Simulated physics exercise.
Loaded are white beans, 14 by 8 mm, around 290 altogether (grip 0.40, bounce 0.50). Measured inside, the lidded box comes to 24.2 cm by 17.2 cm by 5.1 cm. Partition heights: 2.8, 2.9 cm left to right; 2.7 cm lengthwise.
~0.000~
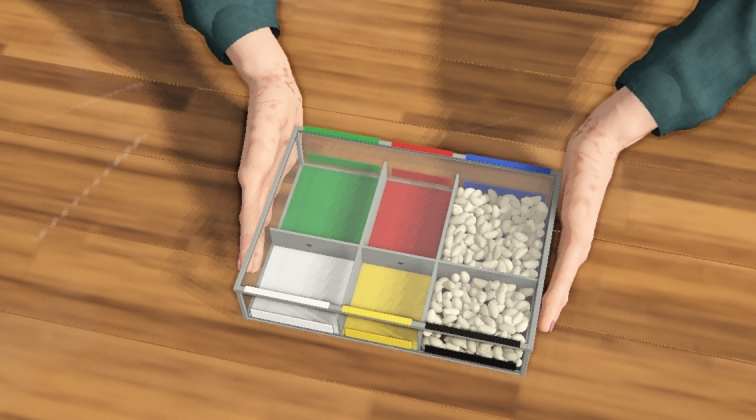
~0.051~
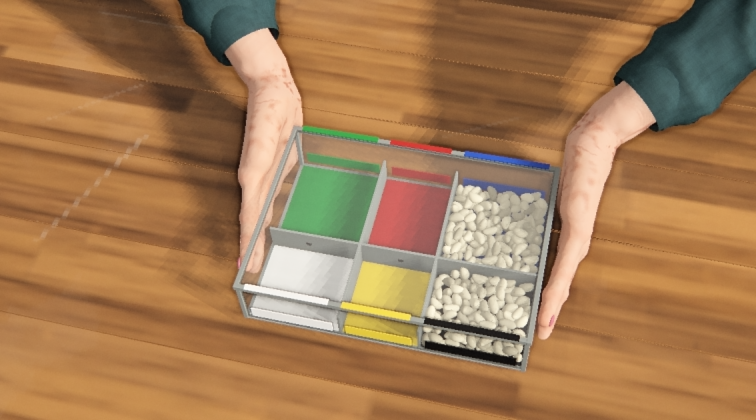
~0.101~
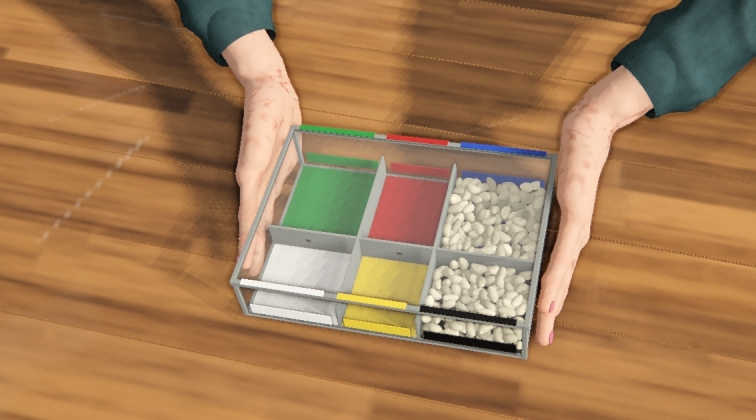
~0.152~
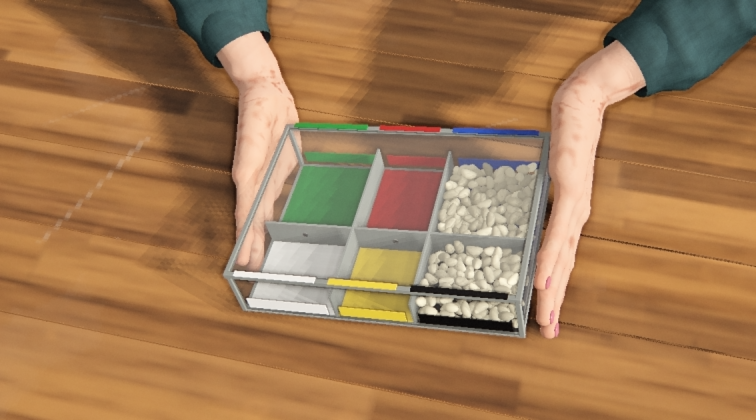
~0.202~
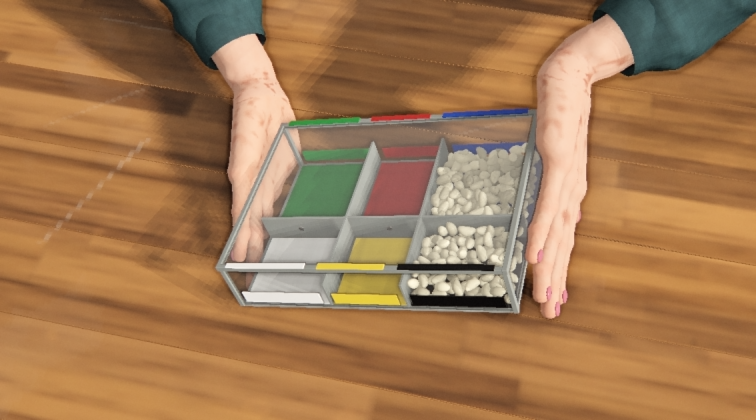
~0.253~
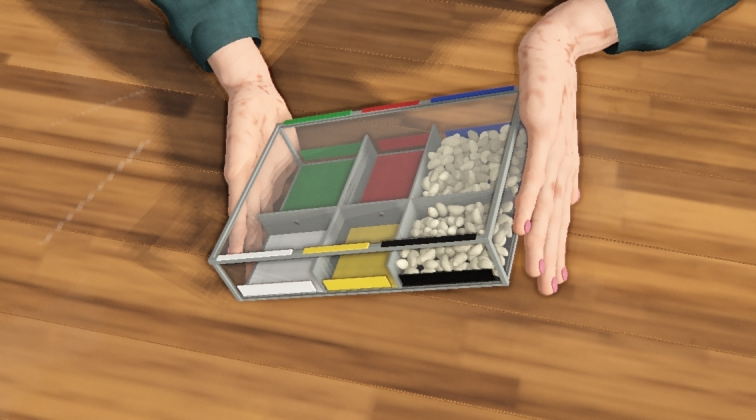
Clear lidded box of coloured compartments, white beans filling the blue and black ones, tilting increasingly between two hands above a wooden surface.
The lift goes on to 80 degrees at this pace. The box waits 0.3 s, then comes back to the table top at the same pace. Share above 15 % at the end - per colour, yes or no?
Red no, blue yes, green yes, yellow no, white no, black no.
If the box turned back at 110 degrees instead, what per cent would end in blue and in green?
Then: Blue 0; green 80.
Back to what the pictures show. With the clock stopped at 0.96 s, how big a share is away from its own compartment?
Near 55 in a hundred.
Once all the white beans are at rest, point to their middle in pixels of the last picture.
Roughly (350, 204).
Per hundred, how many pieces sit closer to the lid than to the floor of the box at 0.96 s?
Close to 50 in a hundred.
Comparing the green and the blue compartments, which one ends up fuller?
Green.
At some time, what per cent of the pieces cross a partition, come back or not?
Around 65 in a hundred.
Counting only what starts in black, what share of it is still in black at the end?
Some 20 percent.
After 0.96 s, tilt 80 degrees; red 10 %, blue 35 %, green 30 %, yellow 5 %, white 5 %, black 15 %.
Then, at 1.43 s, tilt 42 degrees; red 5 %, blue 25 %, green 55 %, white 5 %, black 10 %.
After 1.98 s, tilt 0 degrees; red 5 %, blue 25 %, green 55 %, white 5 %, black 10 %.
By 2.5 s all is still; red 5 %, blue 25 %, green 55 %, yellow 0 %, white 5 %, black 10 %.
